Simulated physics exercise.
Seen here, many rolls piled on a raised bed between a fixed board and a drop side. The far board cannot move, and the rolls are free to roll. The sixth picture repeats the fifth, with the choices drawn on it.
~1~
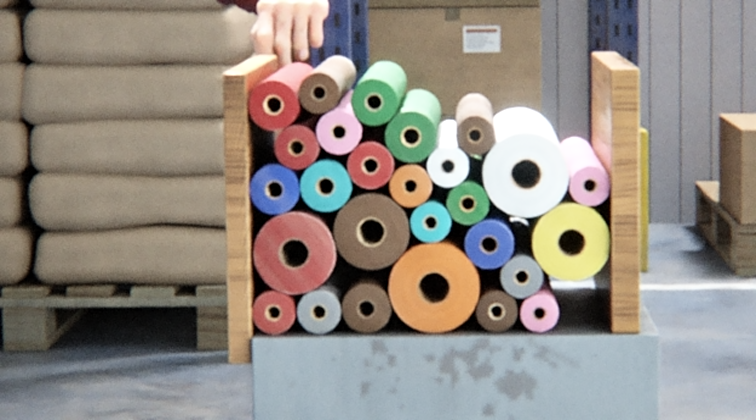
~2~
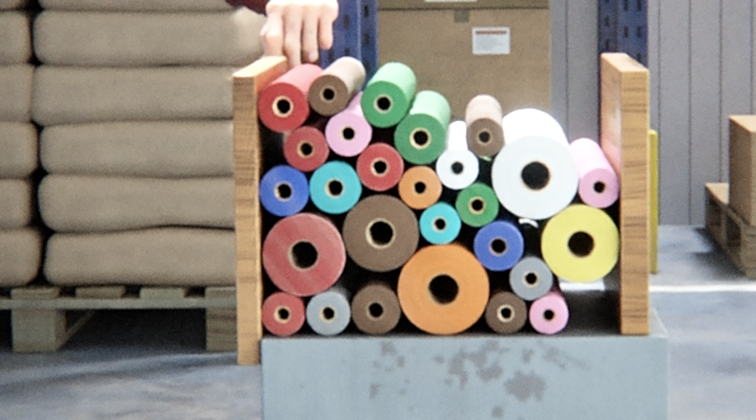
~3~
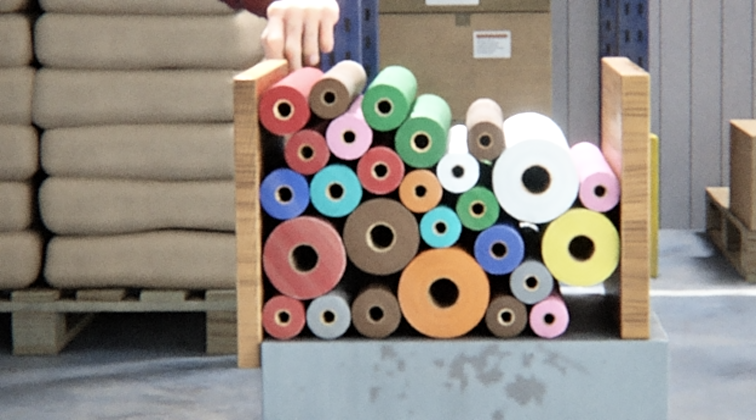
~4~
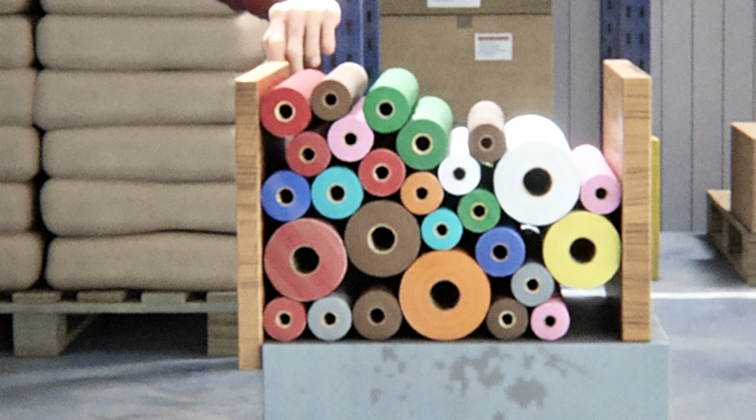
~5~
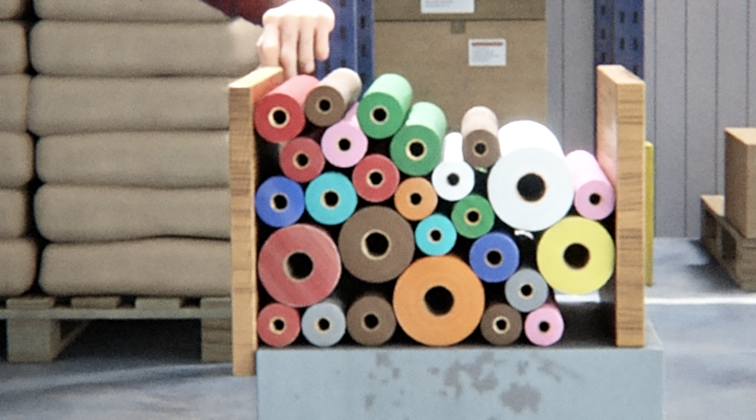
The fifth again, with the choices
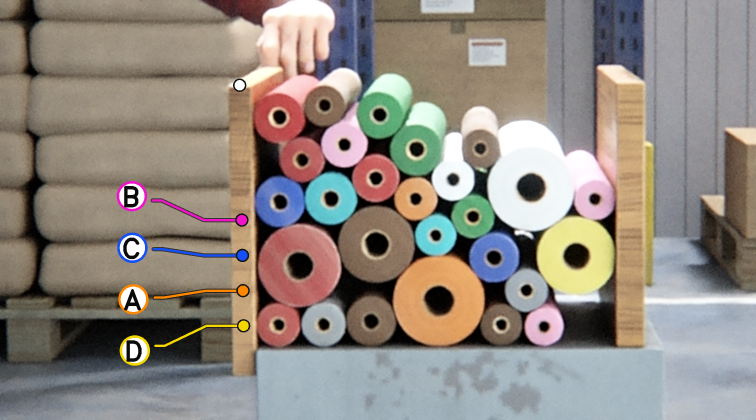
Stacked coloured rolls between two wooden side boards shifting slightly right, then slightly left, a hand staying at the left board.
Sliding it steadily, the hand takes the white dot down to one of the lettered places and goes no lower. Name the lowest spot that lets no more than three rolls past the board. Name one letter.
The last mark within the limit is B.
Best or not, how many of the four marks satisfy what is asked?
The number is one.
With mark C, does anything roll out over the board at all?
Yes, at C.
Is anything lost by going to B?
Yes.
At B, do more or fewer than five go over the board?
At B, fewer than five.
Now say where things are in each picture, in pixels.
In the first frame, a pink roll (590, 185); side board (258, 195); a red roll (274, 313).
In the second frame, a red roll (283, 314); a pink roll (549, 314).
In the third frame, a blue roll (285, 194); a red roll (381, 170).
In the fourth frame, a red roll (286, 112); a pink roll (601, 193).
In the fifth frame, side board (264, 207); a red roll (279, 325); a pink roll (544, 326).
On the marked copy, A at (243, 291); B at (242, 220); C at (243, 256); D at (244, 325); the white dot at (240, 85).
Taking B. A third of the way, top of the board (253, 150).
Two thirds of the way, top of the board (254, 219).
When it is over, top of the board (254, 219), one out over the board.
As for the rest, A more than three out over the board; C more than three out over the board; D more than three out over the board.
